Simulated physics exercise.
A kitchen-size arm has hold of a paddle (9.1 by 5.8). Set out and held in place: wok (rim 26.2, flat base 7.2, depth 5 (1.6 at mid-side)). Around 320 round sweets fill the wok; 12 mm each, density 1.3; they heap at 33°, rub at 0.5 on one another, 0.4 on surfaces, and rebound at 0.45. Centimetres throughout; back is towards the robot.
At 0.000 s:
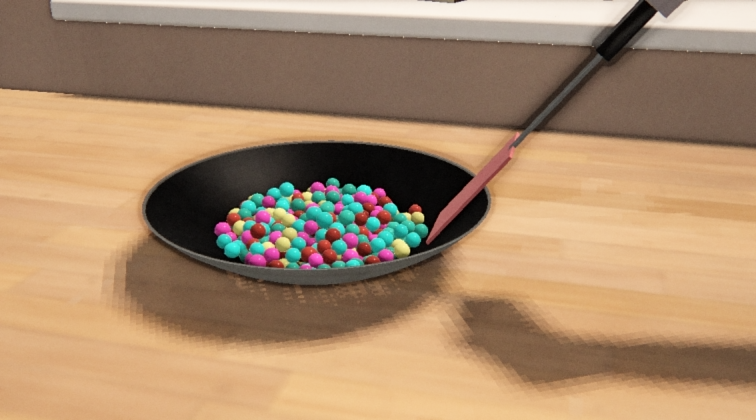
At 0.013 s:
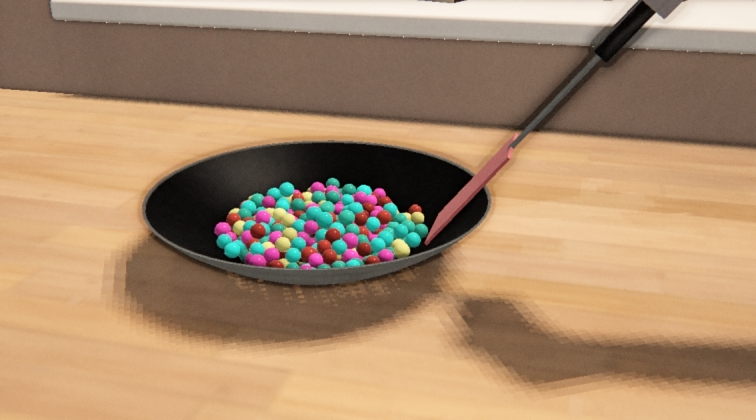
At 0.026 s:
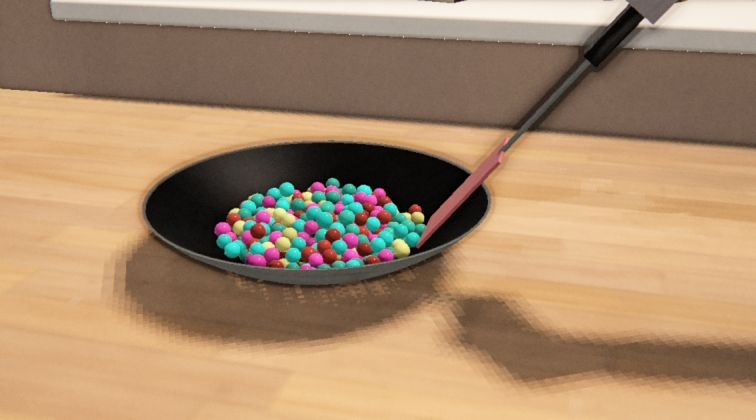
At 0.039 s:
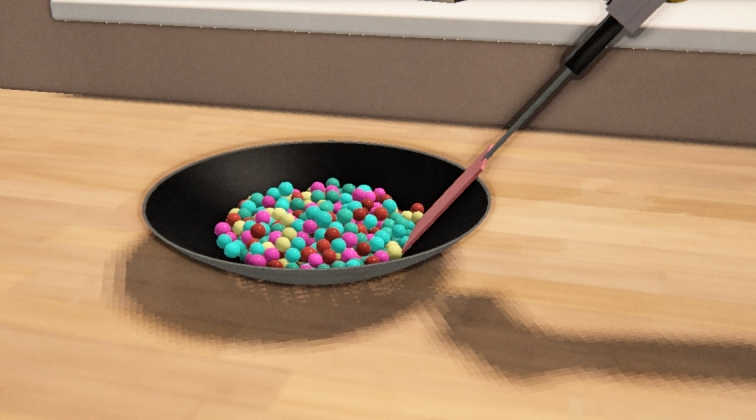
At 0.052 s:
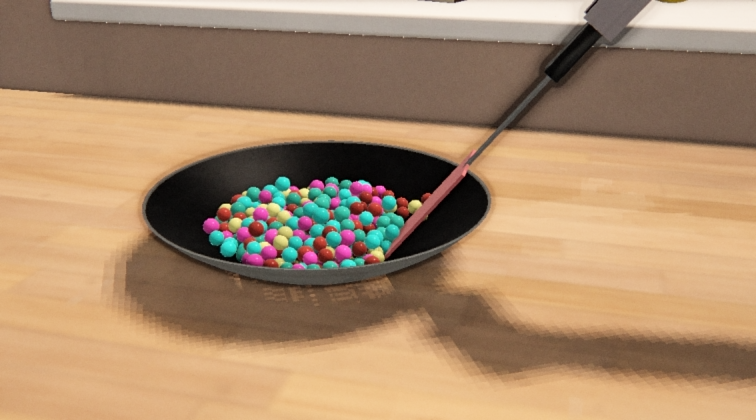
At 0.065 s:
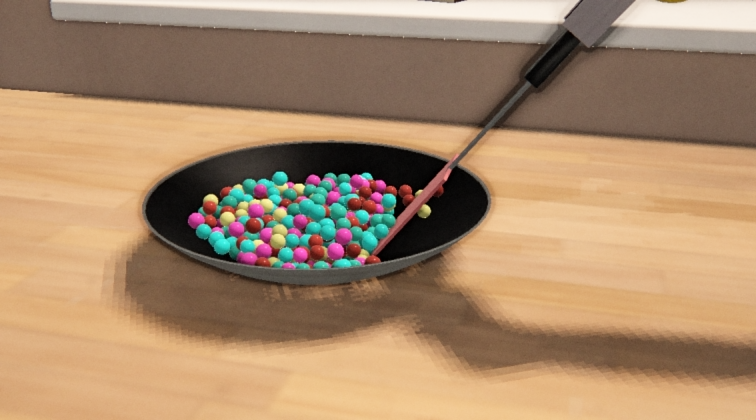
Robot arm holding a reddish paddle, pushing a heap of small colourful balls leftward across a black wok on a wooden surface.
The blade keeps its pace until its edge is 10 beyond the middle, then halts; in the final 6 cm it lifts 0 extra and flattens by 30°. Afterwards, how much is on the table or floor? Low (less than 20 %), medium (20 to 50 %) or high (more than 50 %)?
Answer: Medium; 20 to 50 % of the round sweets finish on the table or floor.
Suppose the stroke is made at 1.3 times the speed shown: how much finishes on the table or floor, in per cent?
About 50 per cent.
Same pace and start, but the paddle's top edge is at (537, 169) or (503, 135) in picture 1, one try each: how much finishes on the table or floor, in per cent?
About 30 and 40 per cent.
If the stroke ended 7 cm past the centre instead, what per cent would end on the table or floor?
Then about 15 per cent.
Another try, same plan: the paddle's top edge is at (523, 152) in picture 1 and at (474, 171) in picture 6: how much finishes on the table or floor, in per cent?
Some 25 per cent.
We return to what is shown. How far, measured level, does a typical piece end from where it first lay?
Roughly 6 cm.
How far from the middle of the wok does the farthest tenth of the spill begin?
Some 40 cm.
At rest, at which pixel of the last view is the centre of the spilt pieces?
Near (61, 218).
After 0.12 s, sloping 52°, highest piece 6 above the table; 324 in the wok.
After 0.17 s, sloping 44°, highest piece 7 above the table; 316 in the wok, 8 on the blade or in flight.
After 0.39 s, sloping 22°, highest piece 6 above the table; 203 in the wok, 118 on the table or floor, 3 on the blade or in flight.
After 1.44 s, sloping 22°, highest piece 5 above the table; 202 in the wok, 122 on the table or floor.
In the end, 202 in the wok, 122 on the table or floor. That is 38 % on the table or floor.
